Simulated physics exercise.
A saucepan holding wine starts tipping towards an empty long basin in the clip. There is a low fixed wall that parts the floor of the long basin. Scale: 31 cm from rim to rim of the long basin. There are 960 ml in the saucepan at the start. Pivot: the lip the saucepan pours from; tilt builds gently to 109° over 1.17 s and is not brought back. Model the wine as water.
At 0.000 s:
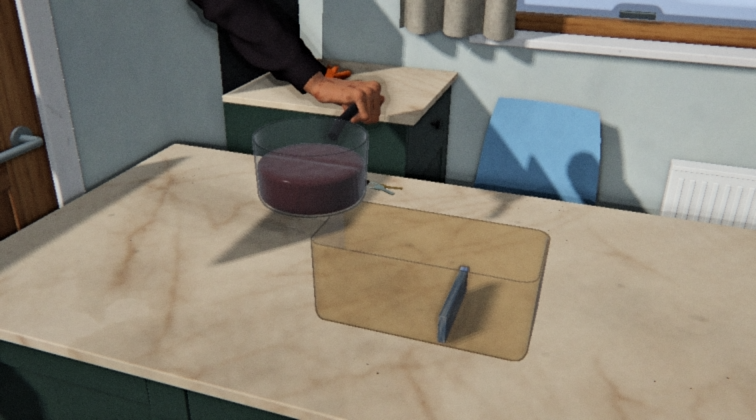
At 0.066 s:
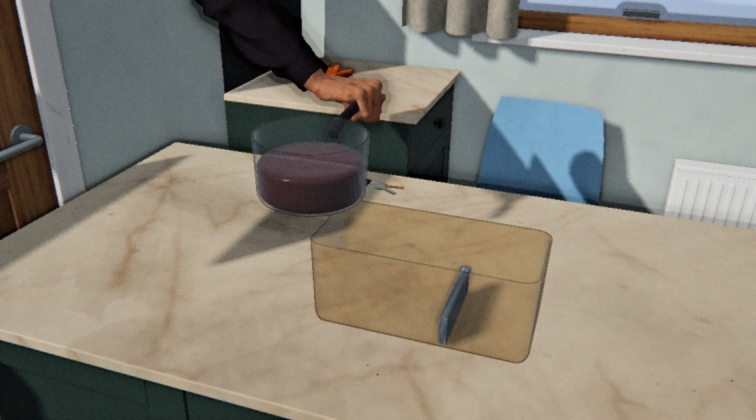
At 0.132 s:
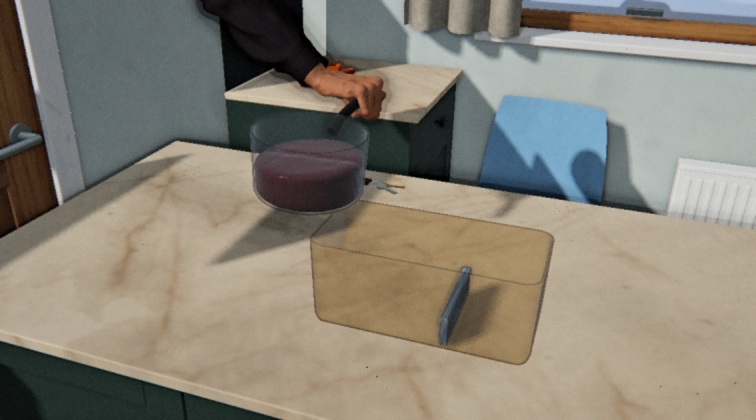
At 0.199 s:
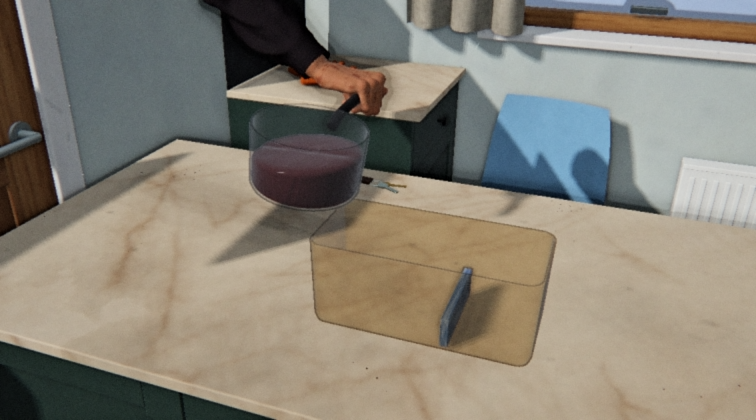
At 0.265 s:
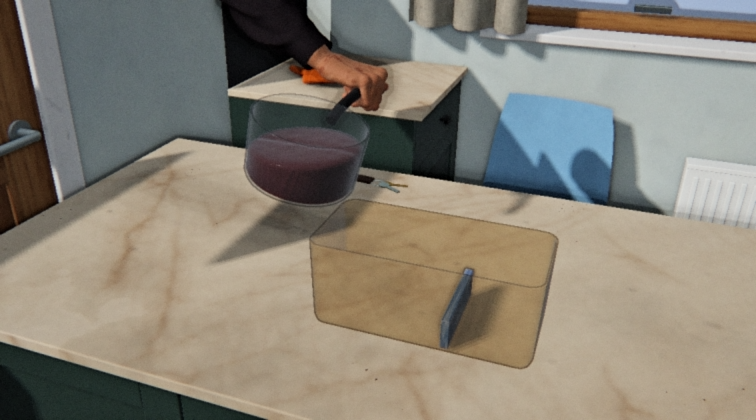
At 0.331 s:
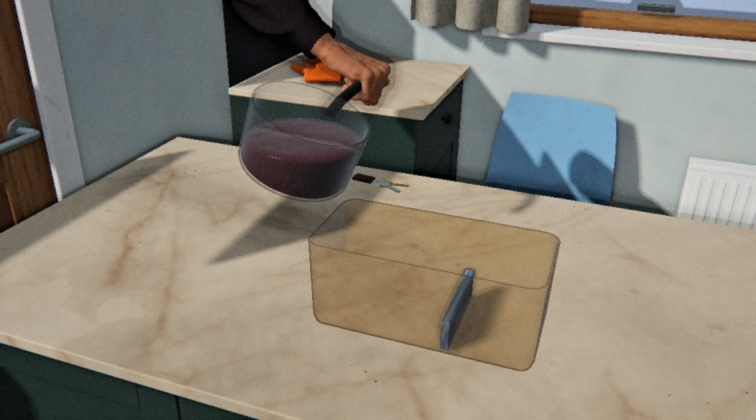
The clip opens on a hand holding a clear saucepan of dark purple wine almost level beside a long, see-through amber basin with a small blue-grey upright divider. The hand gradually tilts the pan rightward, its base swinging slightly left, while the wine stays inside and the basin remains still.
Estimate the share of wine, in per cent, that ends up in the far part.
About 20 per cent.
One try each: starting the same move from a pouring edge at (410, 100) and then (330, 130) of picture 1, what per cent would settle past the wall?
The first try gives around 70 percent, the second around 10 percent.
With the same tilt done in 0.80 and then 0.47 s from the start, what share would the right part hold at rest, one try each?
The first try gives 30 percent and the second 30 percent.
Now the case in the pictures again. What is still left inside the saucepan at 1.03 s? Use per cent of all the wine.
12 %.
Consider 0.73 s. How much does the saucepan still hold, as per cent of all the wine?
Roughly 66 %.
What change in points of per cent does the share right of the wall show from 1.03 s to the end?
Net gain of about 1.
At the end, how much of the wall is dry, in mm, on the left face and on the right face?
Left 16 mm, right 32 mm.
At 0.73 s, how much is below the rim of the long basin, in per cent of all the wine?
I'd put it near 3 percent.
Then, 0.73 s in, the tilt is 76° and 65 per cent is still to pour, 3 is left of the wall and 0 right of it.
Then, 1.03 s in, the tilt is 105° and 13 per cent is still to pour, 49 is left of the wall and 18 right of it.
Then, 1.34 s in, the tilt is 109° and 0 per cent is still to pour, 78 is left of the wall and 18 right of it.
Then, 1.67 s in, the tilt is 109° and 0 per cent is still to pour, 78 is left of the wall and 20 right of it.
Finally, 78 per cent lies left of the wall, 20 right of it and 2 outside.
